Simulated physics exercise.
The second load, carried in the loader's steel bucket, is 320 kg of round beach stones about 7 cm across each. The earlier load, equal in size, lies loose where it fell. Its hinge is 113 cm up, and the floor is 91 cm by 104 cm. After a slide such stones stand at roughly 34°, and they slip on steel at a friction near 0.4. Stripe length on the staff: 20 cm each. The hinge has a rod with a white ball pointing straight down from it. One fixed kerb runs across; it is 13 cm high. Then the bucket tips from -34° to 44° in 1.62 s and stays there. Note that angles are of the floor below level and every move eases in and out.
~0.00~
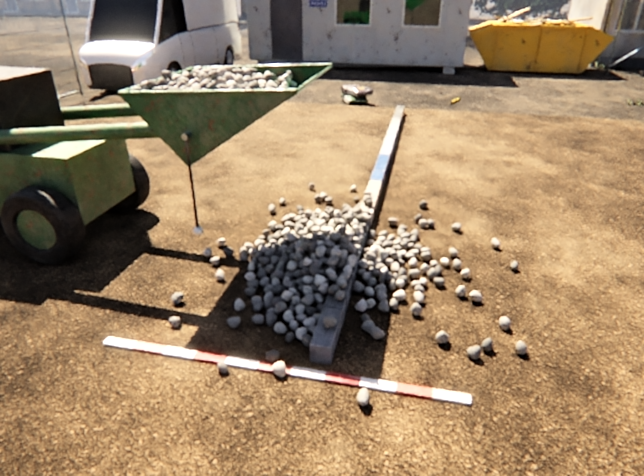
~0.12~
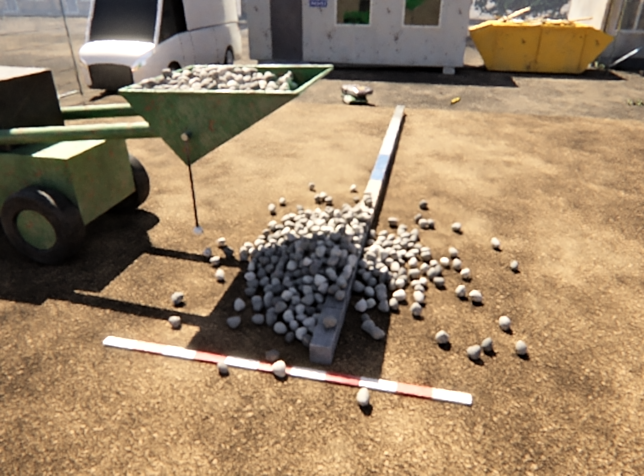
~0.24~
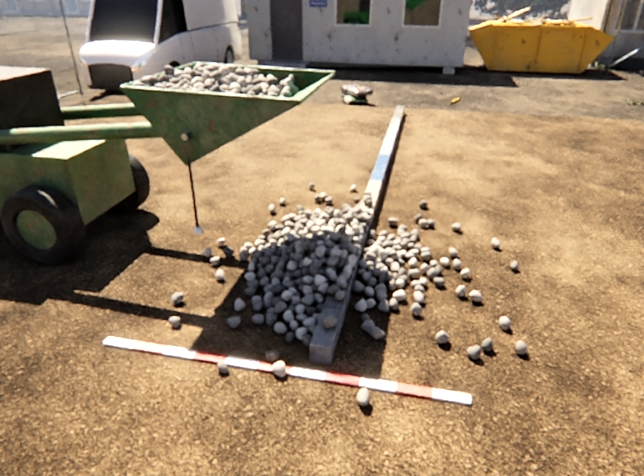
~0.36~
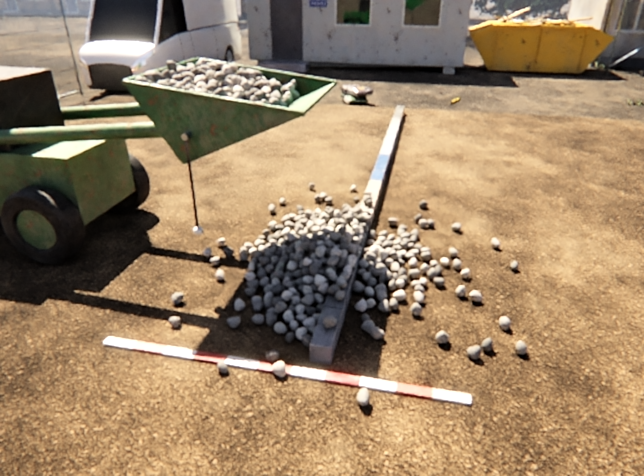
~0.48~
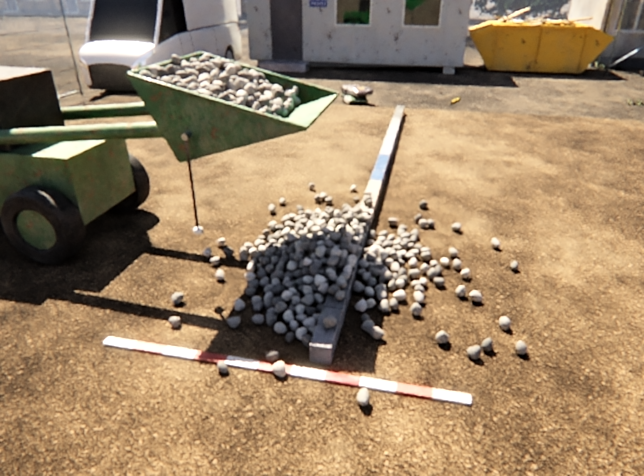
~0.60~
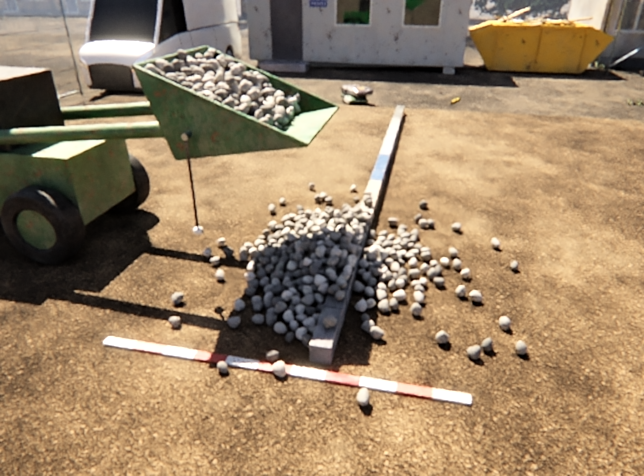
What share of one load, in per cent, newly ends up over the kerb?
32 %.
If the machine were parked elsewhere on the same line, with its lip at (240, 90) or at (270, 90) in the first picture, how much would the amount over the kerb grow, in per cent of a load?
About 0 per cent from the first spot and 10 per cent from the second.
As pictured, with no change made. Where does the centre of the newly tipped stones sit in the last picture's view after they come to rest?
Their centre ends up near (324, 243).
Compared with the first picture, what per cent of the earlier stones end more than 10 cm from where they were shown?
The answer is about 25 per cent.
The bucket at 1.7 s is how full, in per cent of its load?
Some 20 percent, roughly.
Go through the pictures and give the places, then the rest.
In the first frame, the bucket is at -34°, its lip at (297, 92); the top of the load is at (221, 74). The earlier load is highest near (337, 238), 25 cm above ground level, 81 % on this side of the kerb, 19 % over the kerb.
In the second frame, the bucket is at -33°, its lip at (298, 94); the top of the load is at (213, 75); the stones move at 0.1 m/s on average.
In the third frame, the bucket is at -29°, its lip at (301, 102); the top of the load is at (198, 72); the stones move at 0.1 m/s on average.
In the fourth frame, the bucket is at -24°, its lip at (304, 114); the top of the load is at (190, 69); the stones move at 0.2 m/s on average.
In the fifth frame, lip at (307, 129), floor tilted -17°, highest stones at (193, 64); the stones move at 0.2 m/s on average.
In the sixth frame, lip at (307, 146), floor tilted -10°, highest stones at (201, 59); the stones move at 0.3 m/s on average.
After 1.2 s the floor is at 32°; in per cent of one load, 96 in the bucket, 86 on this side of the kerb, 19 over the kerb; the foremost stones are at (492, 301).
After 1.7 s the floor is at 44°; in per cent of one load, 22 in the bucket, 150 on this side of the kerb, 28 over the kerb; the foremost stones are at (492, 301).
After 2.1 s the floor is at 44°; in per cent of one load, 0 in the bucket, 155 on this side of the kerb, 45 over the kerb; the foremost stones are at (495, 296).
After 4.6 s the floor is at 44°; in per cent of one load, 0 in the bucket, 149 on this side of the kerb, 51 over the kerb; the foremost stones are at (518, 272). Net gain over the kerb, 32.
